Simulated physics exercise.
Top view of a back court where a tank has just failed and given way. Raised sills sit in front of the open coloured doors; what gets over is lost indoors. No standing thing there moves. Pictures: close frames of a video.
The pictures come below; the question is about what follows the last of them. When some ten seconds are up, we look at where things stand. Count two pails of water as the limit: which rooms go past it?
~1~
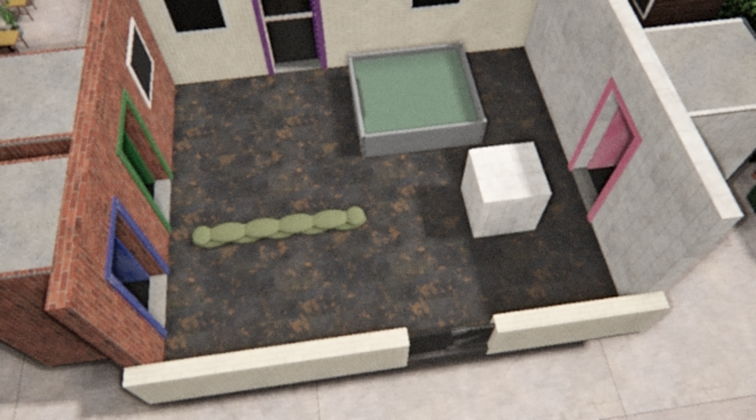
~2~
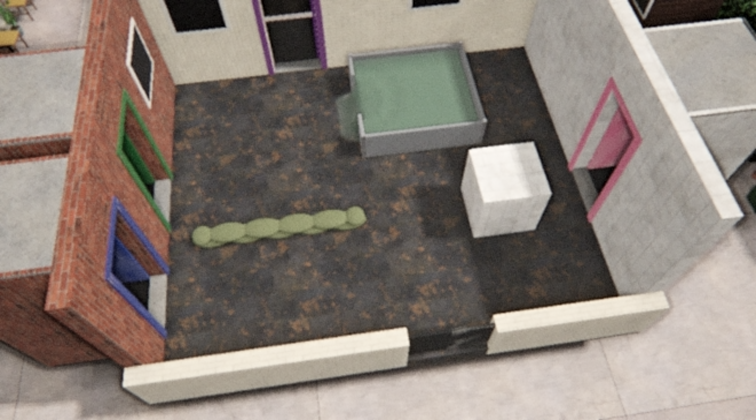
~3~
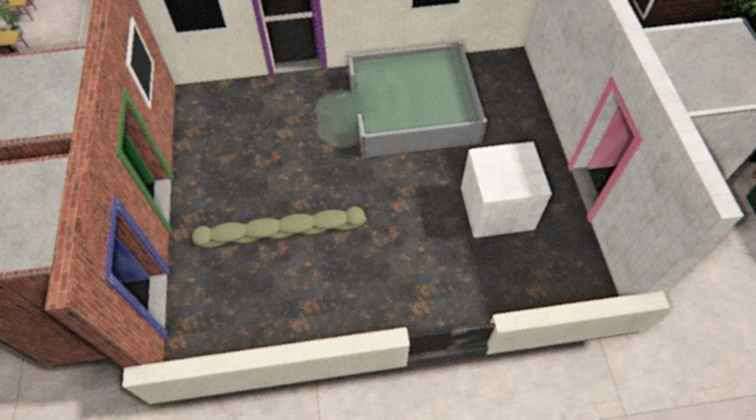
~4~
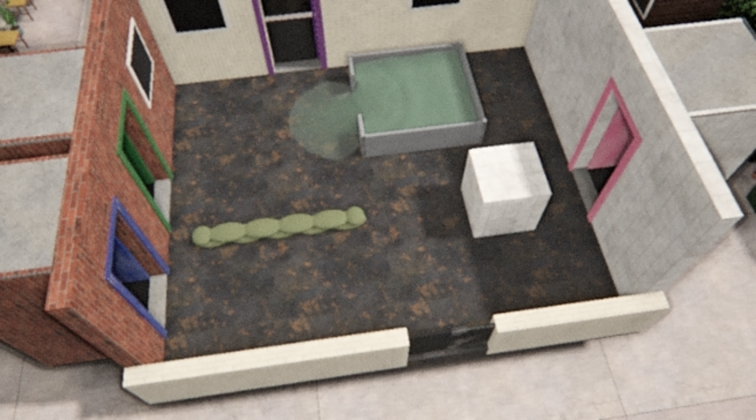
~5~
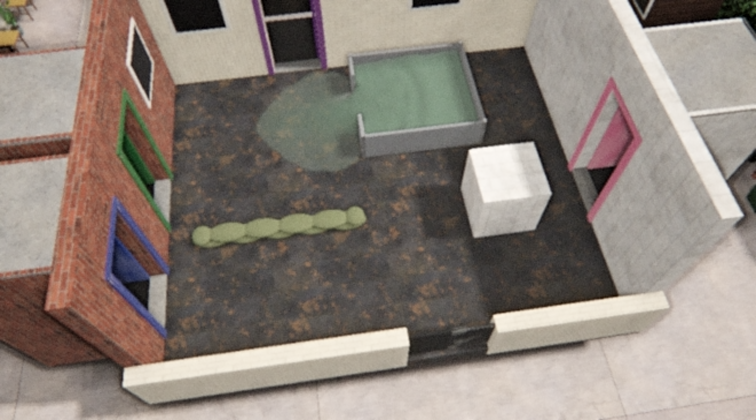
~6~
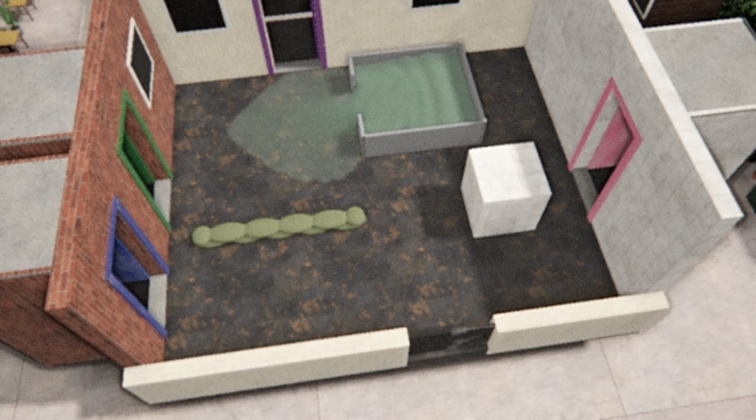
Outcome: The green door will be over the cap; the purple door will be over the cap; the pink door will be at or under the cap; the blue door will be at or under the cap.
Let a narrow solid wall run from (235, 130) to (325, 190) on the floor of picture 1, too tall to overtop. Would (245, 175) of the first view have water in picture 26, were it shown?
That spot would be inundated.
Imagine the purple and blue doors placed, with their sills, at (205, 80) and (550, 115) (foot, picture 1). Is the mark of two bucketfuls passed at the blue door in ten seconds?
In short: The blue door keeps below it.
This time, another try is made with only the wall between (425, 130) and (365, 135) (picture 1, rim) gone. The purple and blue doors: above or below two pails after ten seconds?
I'd say the purple door stays shy of the line and the blue door crosses the line.
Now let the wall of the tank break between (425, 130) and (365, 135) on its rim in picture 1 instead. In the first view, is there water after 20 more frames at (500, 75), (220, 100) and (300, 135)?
In turn: Untouched, then untouched, then untouched.
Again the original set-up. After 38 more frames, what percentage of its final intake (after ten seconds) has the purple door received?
I make it 65 per cent.
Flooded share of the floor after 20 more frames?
Estimated share: Around 35 %.
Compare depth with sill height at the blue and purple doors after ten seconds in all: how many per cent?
The first comes to about 70 percent, the second to about 180 percent.
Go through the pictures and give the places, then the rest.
In the first frame, the tank at (414, 90) is whole and still.
In the second frame, water pours out at (359, 108) and has run to (351, 138).
In the third frame, the front is at (327, 138), out from the gap at (359, 110).
In the fourth frame, water pours out at (359, 109) and has run to (296, 134).
In the fifth frame, the front is at (262, 130), out from the gap at (359, 109).
In the sixth frame, the front is at (235, 135), out from the gap at (359, 109).
A moment on, water covers 25 % of the floor; the green door not reached, the purple door wet at the sill, nothing in, the pink door not reached, the blue door not reached.
Next, water covers 30 % of the floor; the green door under two buckets in, the purple door under two buckets in, the pink door not reached, the blue door not reached.
Then, water covers 35 % of the floor; the green door over two buckets in, the purple door over two buckets in, the pink door not reached, the blue door wet at the sill, nothing in.
Later, water covers 50 % of the floor; the green door over two buckets in, the purple door over two buckets in, the pink door not reached, the blue door wet at the sill, nothing in.
In the end, water covers 85 % of the floor; the green door far over two buckets in, the purple door over two buckets in, the pink door wet at the sill, nothing in, the blue door wet at the sill, nothing in.
